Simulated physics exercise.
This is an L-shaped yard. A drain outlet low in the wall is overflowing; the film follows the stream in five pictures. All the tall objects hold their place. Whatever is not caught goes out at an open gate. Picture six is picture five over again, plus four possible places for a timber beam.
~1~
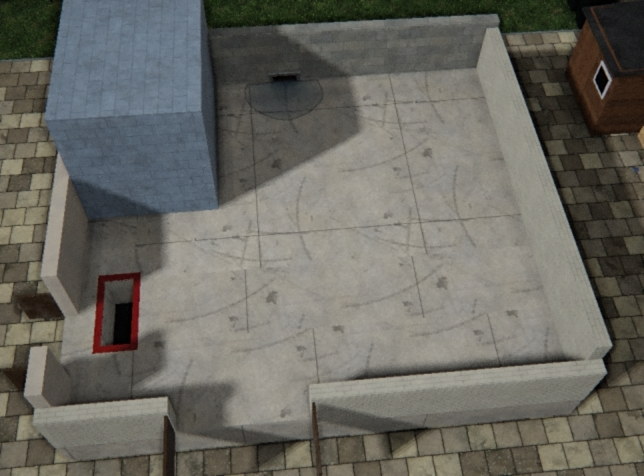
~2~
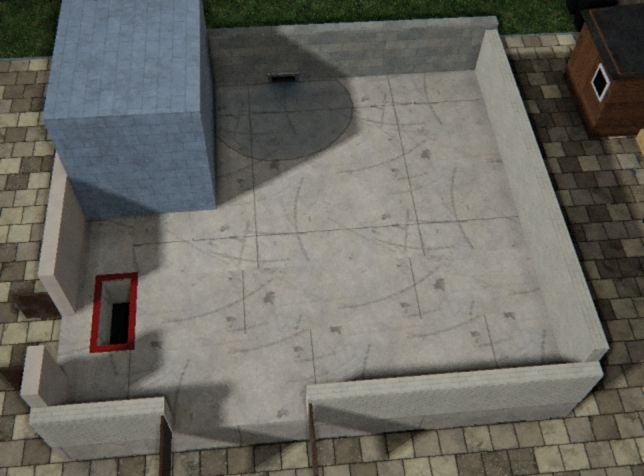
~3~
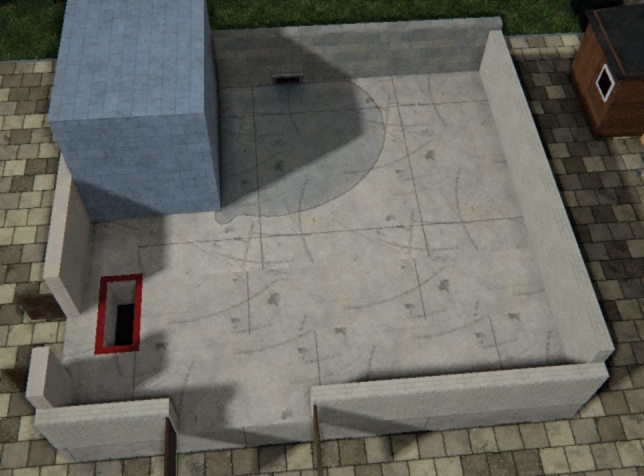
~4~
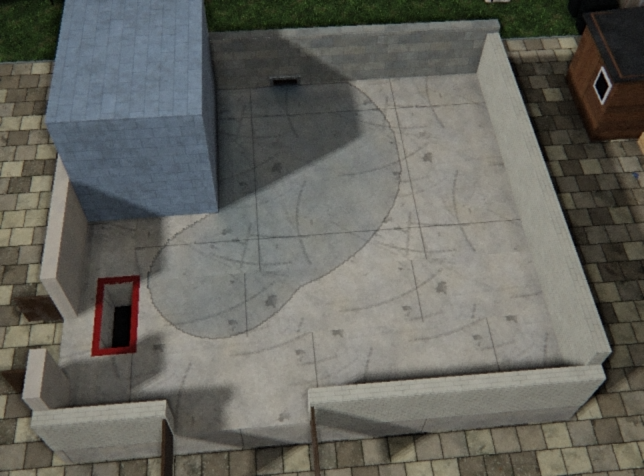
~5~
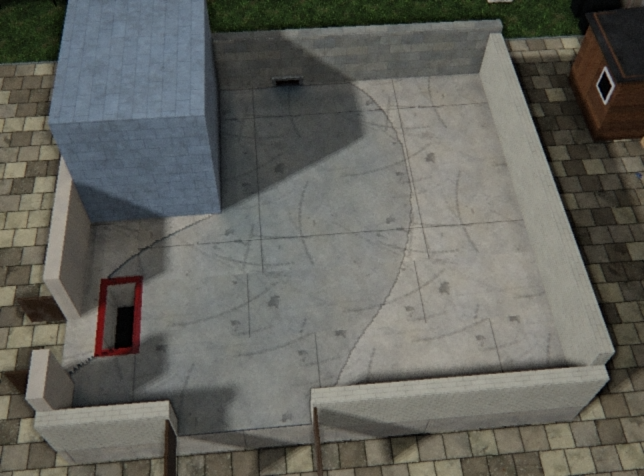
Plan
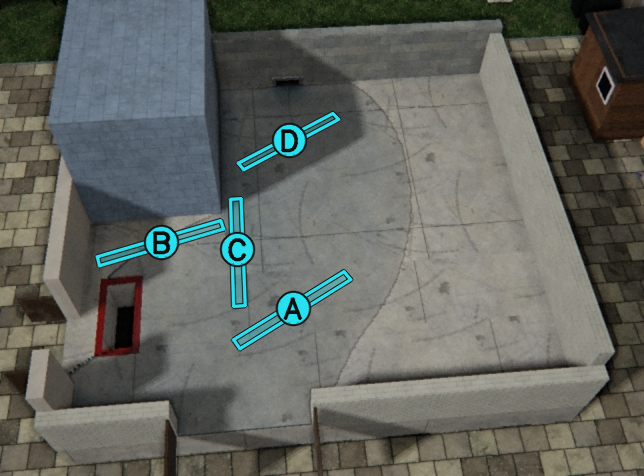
In a walled concrete yard with a blue block at the upper left, a dark wet patch spreads from an opening in the back wall, widens across the floor toward the front, and reaches the red-edged pit at left.
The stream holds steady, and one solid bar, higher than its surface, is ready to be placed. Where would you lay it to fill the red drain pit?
I would pick spot A.
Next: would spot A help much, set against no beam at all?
Yes, by a good deal.
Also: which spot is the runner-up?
That is spot B.
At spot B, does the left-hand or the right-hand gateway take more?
The right gate.
On the marked copy, A from (236, 344) to (347, 275); B from (98, 261) to (222, 224); C from (239, 306) to (235, 198); D from (241, 166) to (335, 116).
For spot A, about 31 % of the stream goes into the red drain pit, about 69 % out by the gates.
For spot B, about 18 % of the stream goes into the red drain pit, about 82 % out by the gates.
For spot C, about 12 % of the stream goes into the red drain pit, about 88 % out by the gates.
For spot D, about 12 % of the stream goes into the red drain pit, about 86 % out by the gates.
